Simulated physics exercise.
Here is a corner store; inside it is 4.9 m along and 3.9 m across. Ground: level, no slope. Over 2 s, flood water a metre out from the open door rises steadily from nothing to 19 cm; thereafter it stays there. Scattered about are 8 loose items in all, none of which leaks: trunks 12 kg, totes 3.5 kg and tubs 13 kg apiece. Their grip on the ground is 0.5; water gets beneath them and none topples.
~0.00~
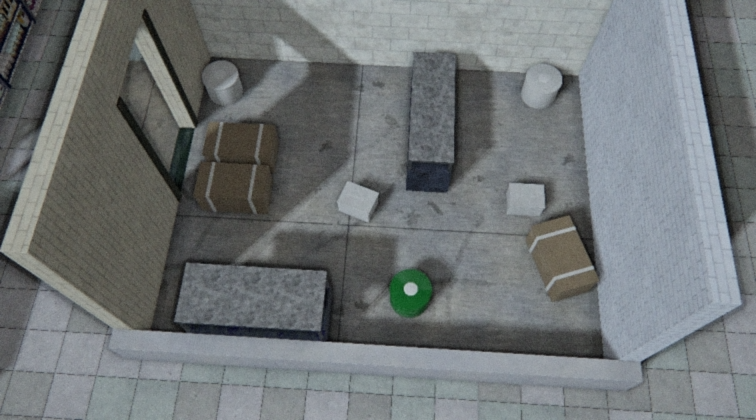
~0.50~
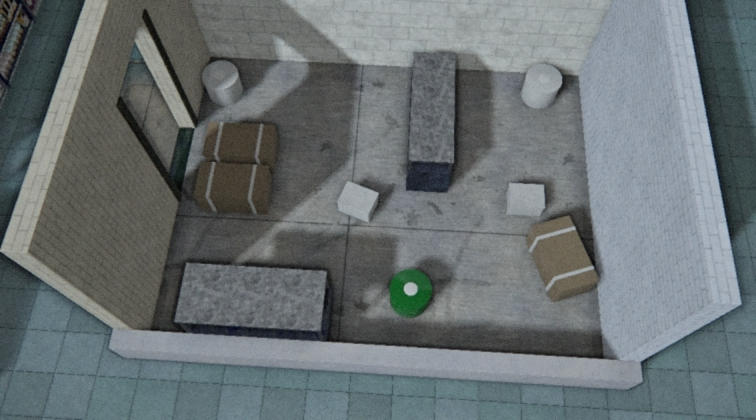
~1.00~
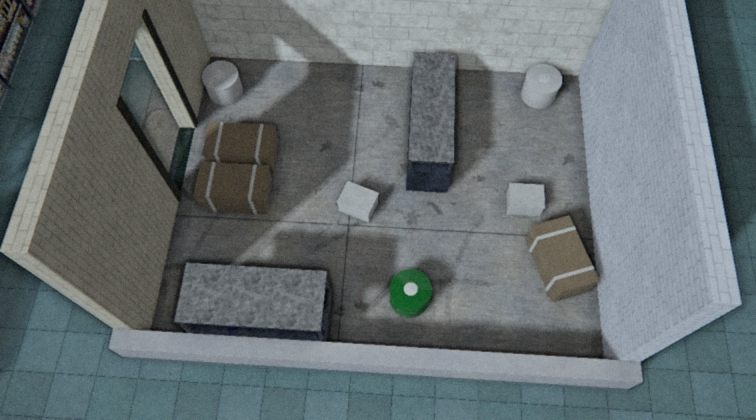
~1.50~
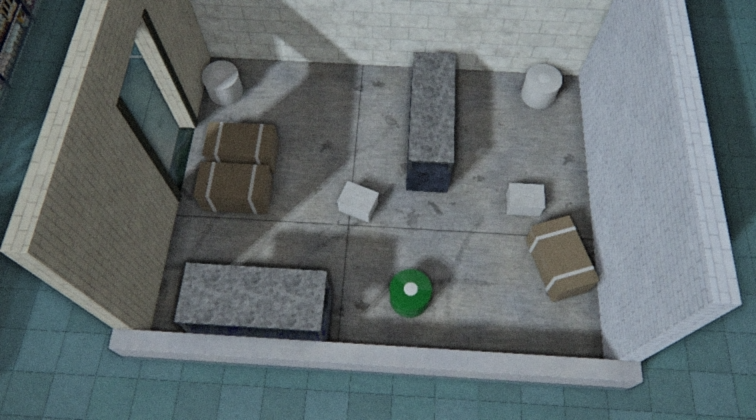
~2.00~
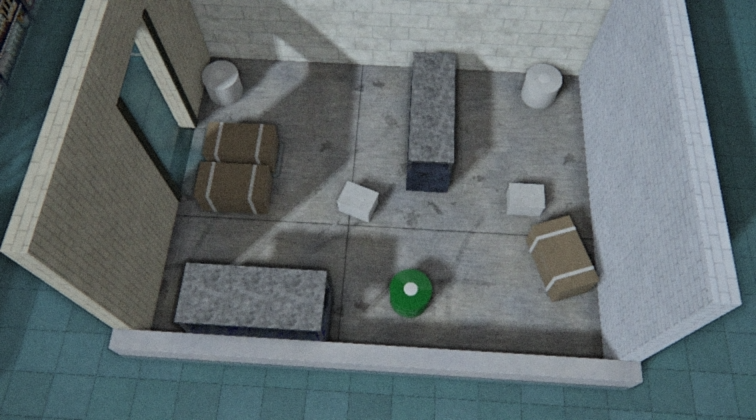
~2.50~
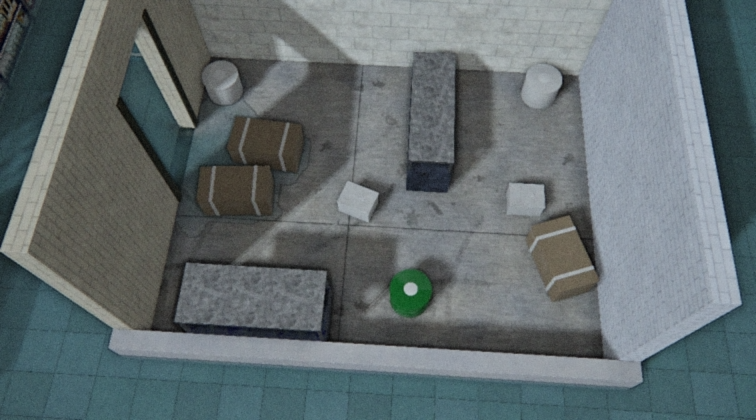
Water surrounding a small walled store and seeping in at the left doorway, one brown strapped tote shifting slightly right.
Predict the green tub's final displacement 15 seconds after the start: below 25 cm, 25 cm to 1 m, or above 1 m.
Its final displacement is 25 cm to 1 m.
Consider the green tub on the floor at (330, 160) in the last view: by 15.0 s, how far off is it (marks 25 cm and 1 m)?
I'd say it goes a long distance.
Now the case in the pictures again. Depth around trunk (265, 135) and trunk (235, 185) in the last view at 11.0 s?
Close to 8 and 5 centimetres.
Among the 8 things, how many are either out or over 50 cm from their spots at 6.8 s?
My count gives 3.
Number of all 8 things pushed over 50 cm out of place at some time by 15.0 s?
I count 7 of them.
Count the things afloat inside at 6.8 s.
I'd say 1 of them.
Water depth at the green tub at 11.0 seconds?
Around 7 cm.
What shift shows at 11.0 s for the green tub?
Some 0 cm from the start.
After 3.5 s the green tub is near (411, 289), 0.0 m from its start, aground; 0 afloat.
After 6.8 s the green tub is near (411, 289), 0.0 m from its start, aground; 1 afloat.
After 11.0 s the green tub is near (411, 290), 0.0 m from its start, aground; 5 afloat.
After 15.0 s the green tub is near (458, 330), 0.7 m from its start, afloat; 8 afloat.
